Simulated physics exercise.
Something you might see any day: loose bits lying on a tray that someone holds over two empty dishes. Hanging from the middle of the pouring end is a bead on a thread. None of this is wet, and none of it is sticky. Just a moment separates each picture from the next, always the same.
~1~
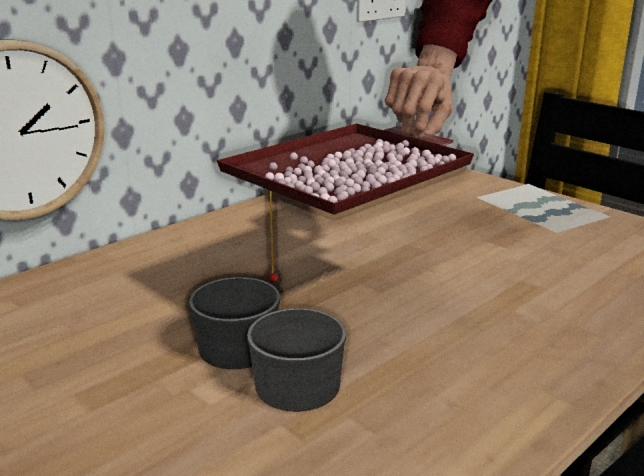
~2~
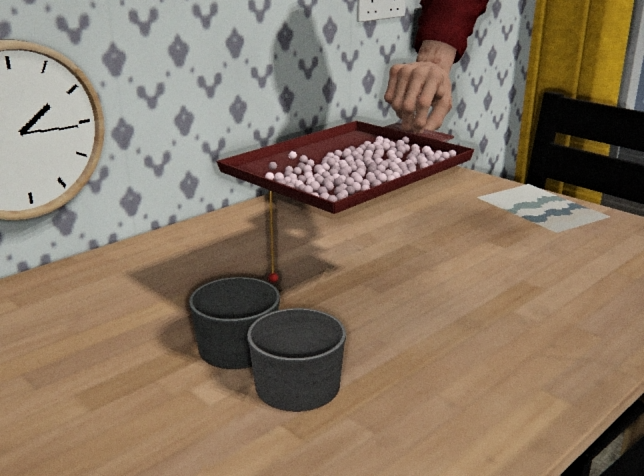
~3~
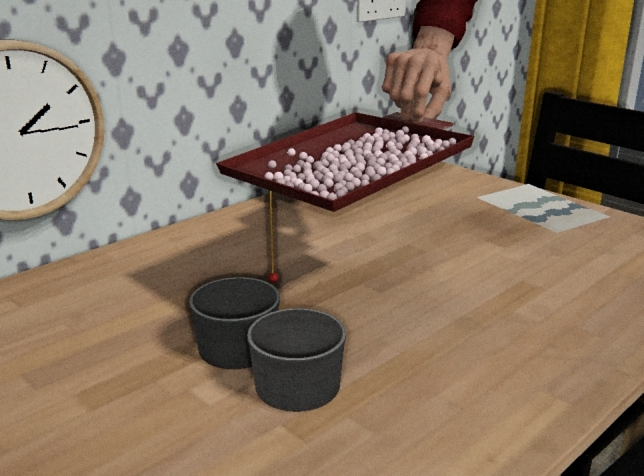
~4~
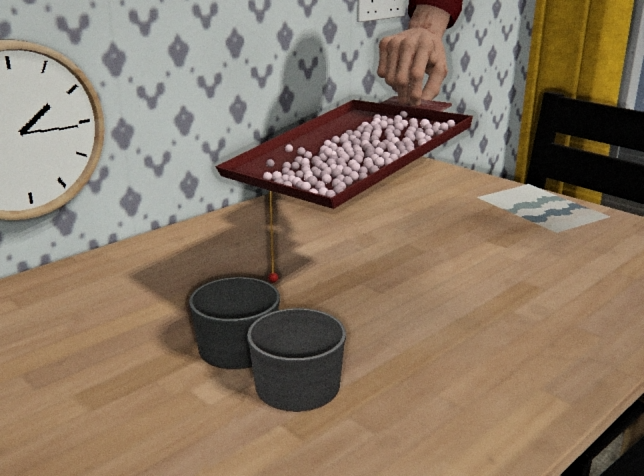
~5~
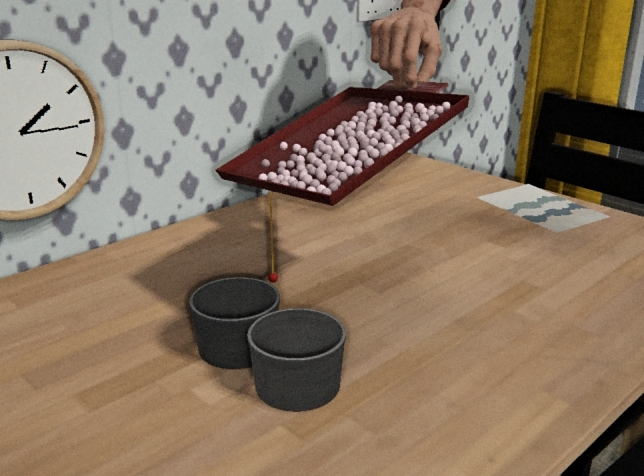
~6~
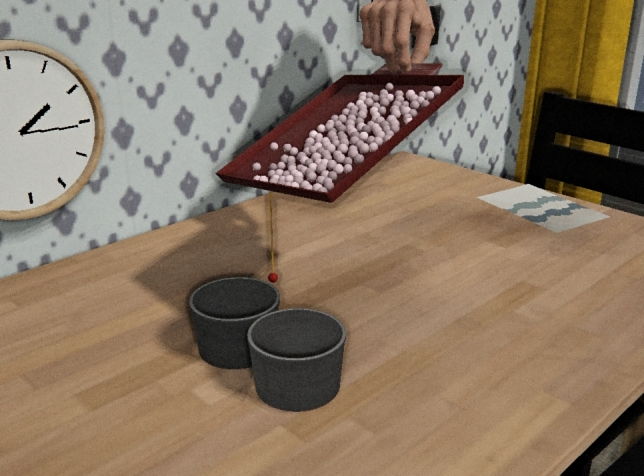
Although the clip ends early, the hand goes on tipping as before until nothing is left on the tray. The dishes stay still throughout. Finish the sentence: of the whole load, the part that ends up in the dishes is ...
... less than half.
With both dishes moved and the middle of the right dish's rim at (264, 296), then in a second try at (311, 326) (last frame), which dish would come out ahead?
Try 1: The leftmost dish; try 2: The leftmost dish.
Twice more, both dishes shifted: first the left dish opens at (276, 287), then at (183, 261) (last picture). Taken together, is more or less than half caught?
The dishes end up with the lesser share in the first try and the greater share in the second.
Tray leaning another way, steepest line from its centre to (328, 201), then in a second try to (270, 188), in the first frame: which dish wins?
Rightward dish for the first, Leftward dish for the second.
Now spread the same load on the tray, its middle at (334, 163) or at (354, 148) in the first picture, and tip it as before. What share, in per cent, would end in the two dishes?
40 per cent for the first try, 30 per cent for the second.
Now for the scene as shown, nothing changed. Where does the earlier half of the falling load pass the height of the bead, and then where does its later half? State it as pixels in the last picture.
Early-half point (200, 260); late-half point (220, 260).
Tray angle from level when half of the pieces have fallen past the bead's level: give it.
At roughly 90°.
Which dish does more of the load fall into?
The fuller one is the left side.
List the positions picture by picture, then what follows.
The first picture shows corners of the pouring end at (220, 160) and (334, 202), level; middle of the load at (360, 168), sugar pearls; left dish at (201, 334); right dish at (261, 373); bead on its thread at (273, 278).
The second picture shows corners of the pouring end at (220, 161) and (334, 201), level; middle of the load at (360, 166).
The third picture shows corners of the pouring end at (220, 163) and (333, 199), tipped barely, lowest at the left corner; middle of the load at (360, 160).
The fourth picture shows corners of the pouring end at (219, 166) and (332, 196), tipped a little, lowest at the left corner; middle of the load at (358, 151).
The fifth picture shows corners of the pouring end at (219, 169) and (330, 194), tipped clearly, lowest at the left corner; middle of the load at (353, 143), a small part on the move.
The sixth picture shows corners of the pouring end at (219, 172) and (327, 191), tipped clearly, lowest at the left corner; middle of the load at (343, 138), nearly all on the move; left dish at (201, 334); right dish at (261, 373).
Soon, tray tipped steeply; about two thirds on the tray; a small part in the left dish; a small part outside both; about a quarter in the air.
A while on, tray tipped past a quarter turn; a stray few on the tray; about a quarter in the left dish; about half outside both; a small part in the air.
Towards the end, tray tipped past a quarter turn; about a third in the left dish; about two thirds outside both.
Finally, tray tipped past a quarter turn; none in the right dish; about a third in the left dish; about two thirds outside both.
